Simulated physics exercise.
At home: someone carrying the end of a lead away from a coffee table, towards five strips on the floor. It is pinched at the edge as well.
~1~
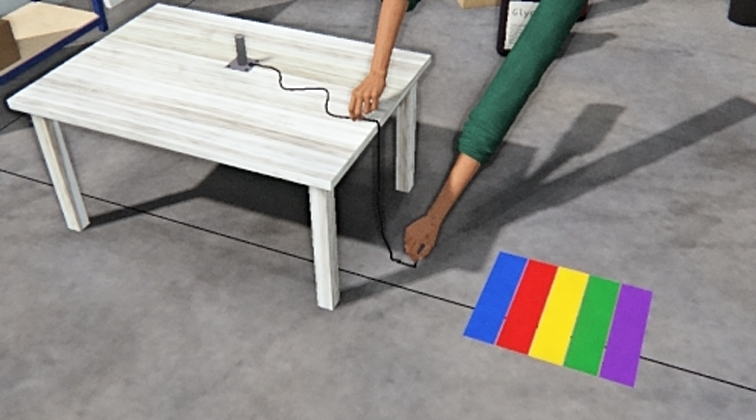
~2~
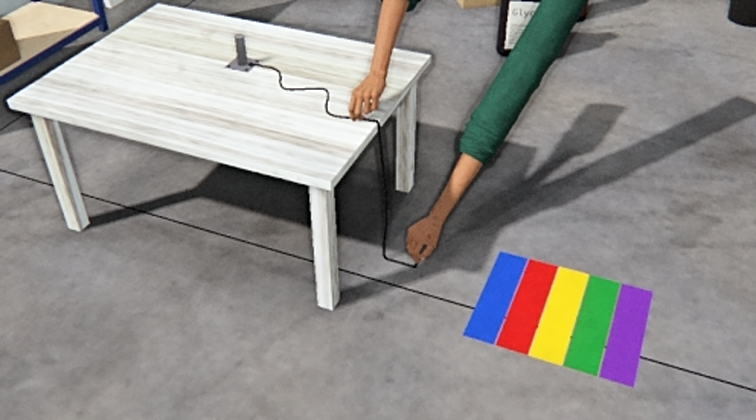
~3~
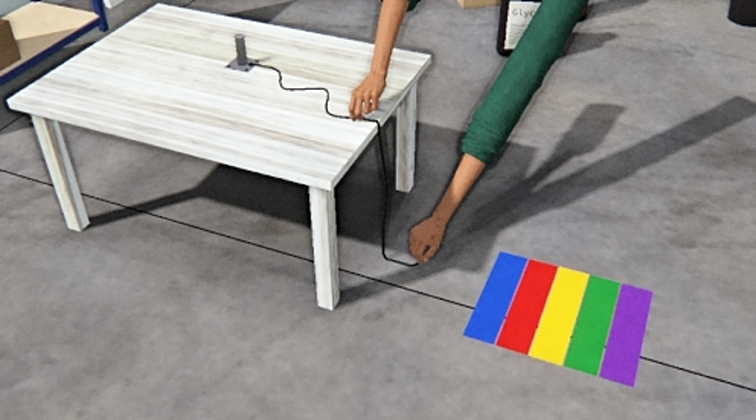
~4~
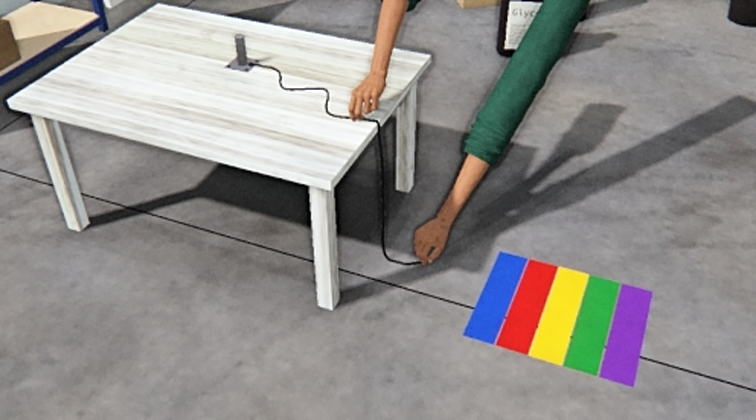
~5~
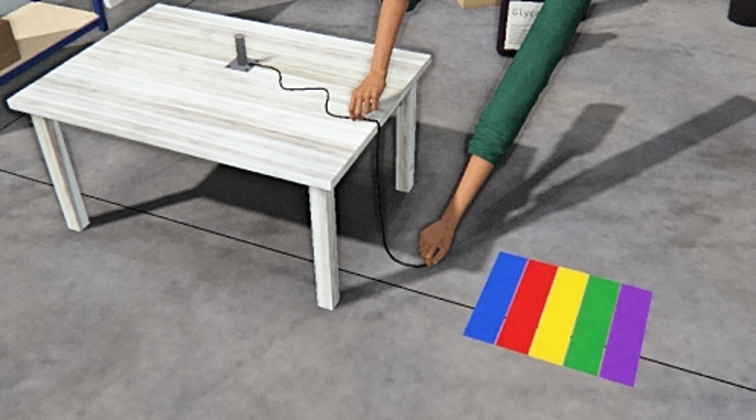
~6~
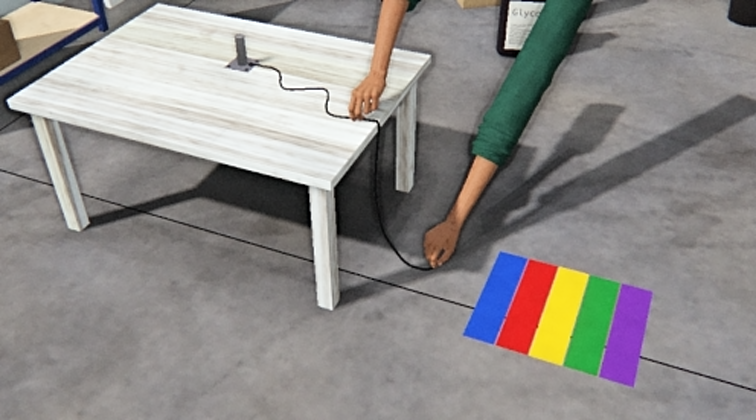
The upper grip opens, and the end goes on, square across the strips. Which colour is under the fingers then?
The end stops over the yellow strip.
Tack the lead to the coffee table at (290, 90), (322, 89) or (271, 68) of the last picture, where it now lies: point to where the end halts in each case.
About (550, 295), (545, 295) and (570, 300).
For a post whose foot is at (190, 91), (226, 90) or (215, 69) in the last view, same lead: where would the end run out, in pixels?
About (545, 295), (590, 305) and (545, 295).
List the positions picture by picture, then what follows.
In the first picture, end (417, 259); blue (485, 323); red (518, 333); yellow (551, 343); green (585, 353); purple (620, 363).
In the second picture, end (419, 259); lead through (276, 70) (306, 89) (331, 115) (380, 141) (386, 197) (384, 248).
In the third picture, end (422, 260).
In the fourth picture, end (427, 261); lead through (276, 70) (306, 89) (331, 115) (380, 141) (383, 196) (384, 248).
In the fifth picture, end (432, 263).
In the sixth picture, end (437, 264); lead through (276, 70) (306, 89) (331, 115) (378, 141) (376, 194) (394, 248).
Early on, end near (518, 287); over red.
Midway, end near (550, 296); over yellow.
At the end of the slack, end near (569, 301); over yellow. It gets as far as the yellow strip.
